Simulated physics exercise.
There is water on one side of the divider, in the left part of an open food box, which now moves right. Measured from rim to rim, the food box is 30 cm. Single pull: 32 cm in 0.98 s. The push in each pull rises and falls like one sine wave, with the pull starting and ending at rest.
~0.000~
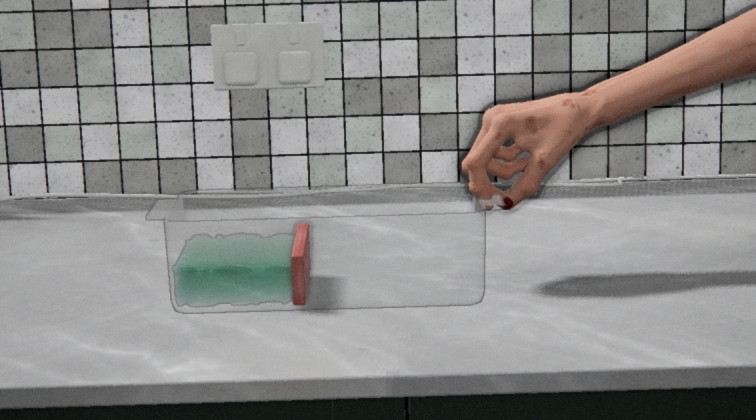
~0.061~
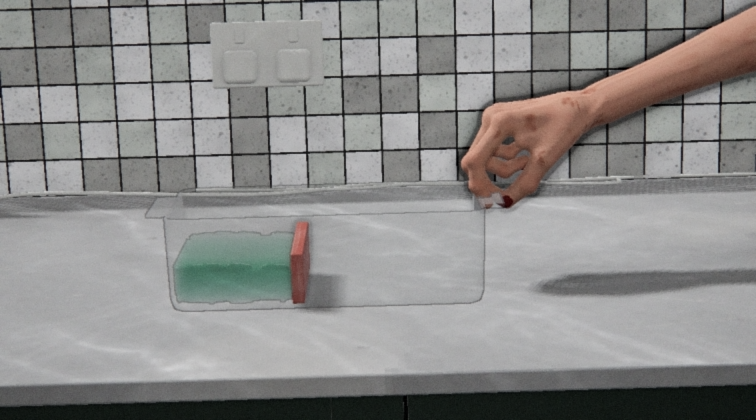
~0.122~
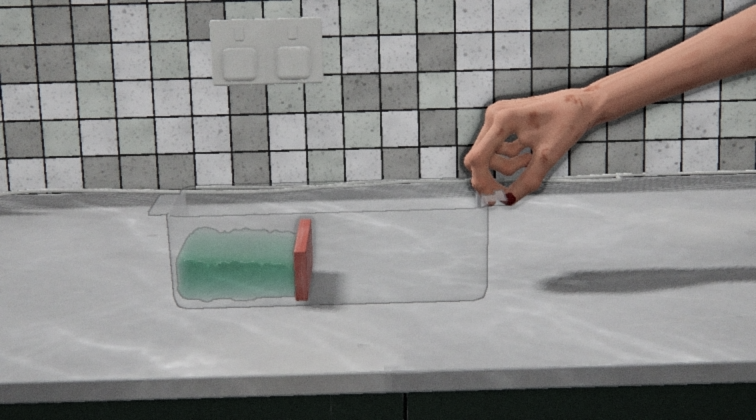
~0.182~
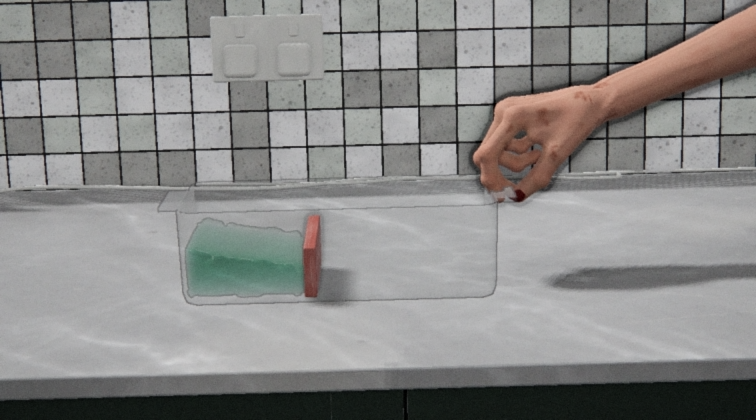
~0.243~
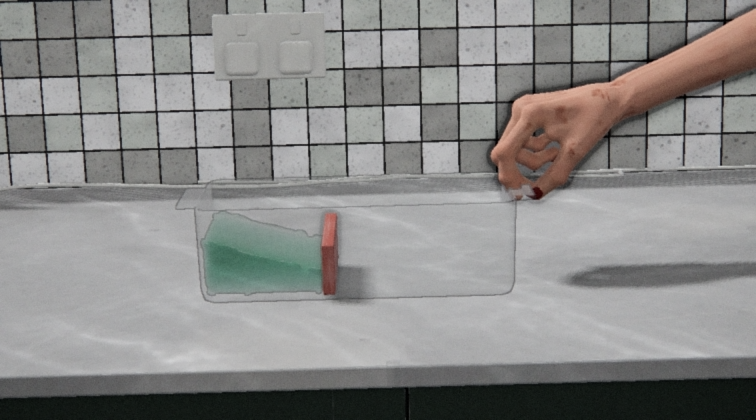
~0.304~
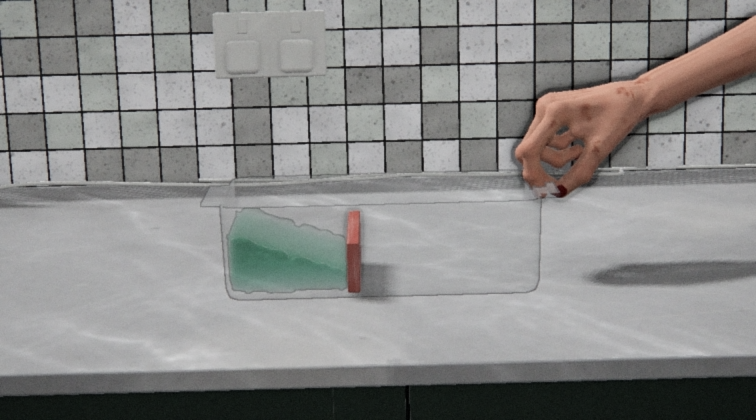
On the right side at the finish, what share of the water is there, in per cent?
About 2 out of 100.
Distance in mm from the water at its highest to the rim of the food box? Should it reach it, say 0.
It peaks some 30 mm below the rim.
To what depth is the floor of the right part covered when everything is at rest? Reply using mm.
I'd put the depth at close to 0 millimetres.
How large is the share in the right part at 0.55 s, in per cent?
About 0 %.
Then, 0.55 s in, it has gone 20 cm; 0 per cent is on the right side and 0 is out of the food box.
Then, 0.79 s in, it has gone 31 cm; 1 per cent is on the right side and 0 is out of the food box.
Then, 1.04 s in, it has gone 32 cm; 2 per cent is on the right side and 0 is out of the food box.
Then, 1.28 s in, it has gone 32 cm; 2 per cent is on the right side and 0 is out of the food box.
Finally, 2 per cent is on the right side and 0 is out of the food box.
